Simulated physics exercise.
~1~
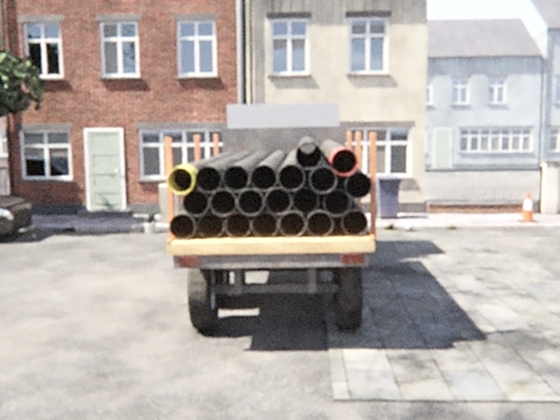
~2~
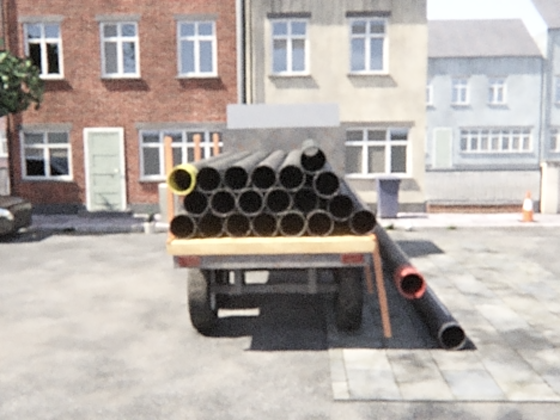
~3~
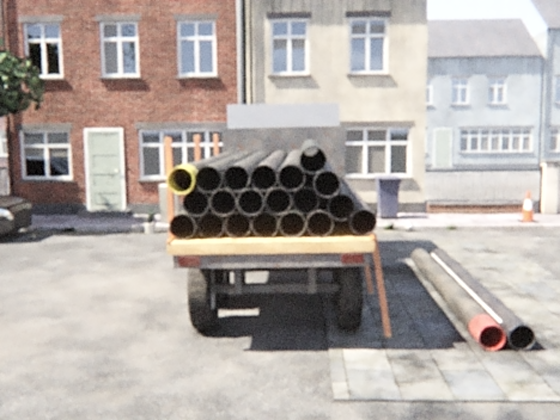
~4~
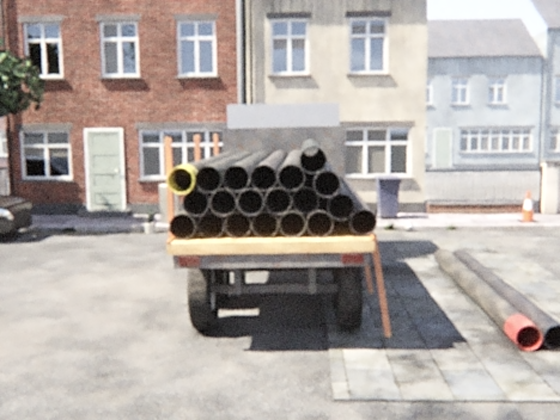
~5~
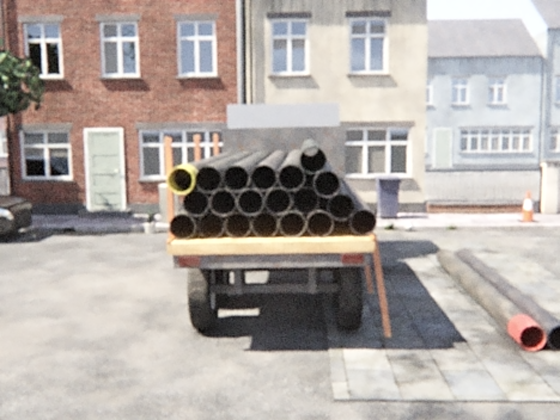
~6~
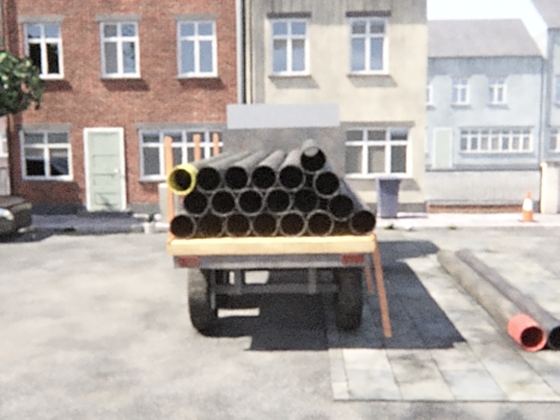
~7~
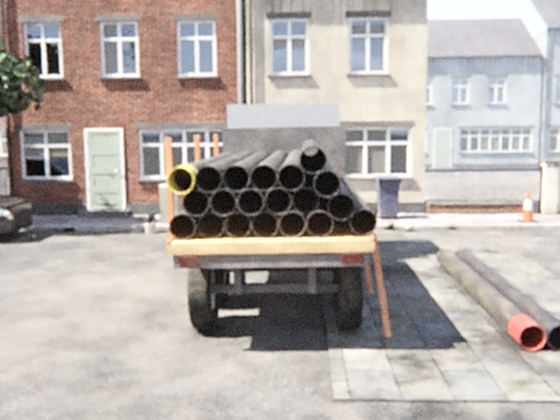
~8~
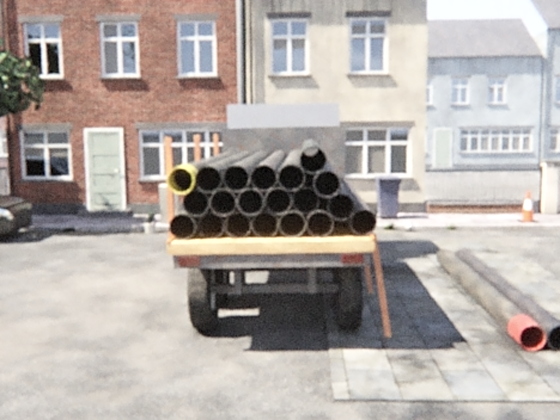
In the video, black pipes sit stacked on a parked flatbed lorry seen from behind as the right-hand posts drop, and a red-marked pipe and another tumble off the right side. They roll right and come to rest on the ground, while the yellow-marked pipe stays aboard.
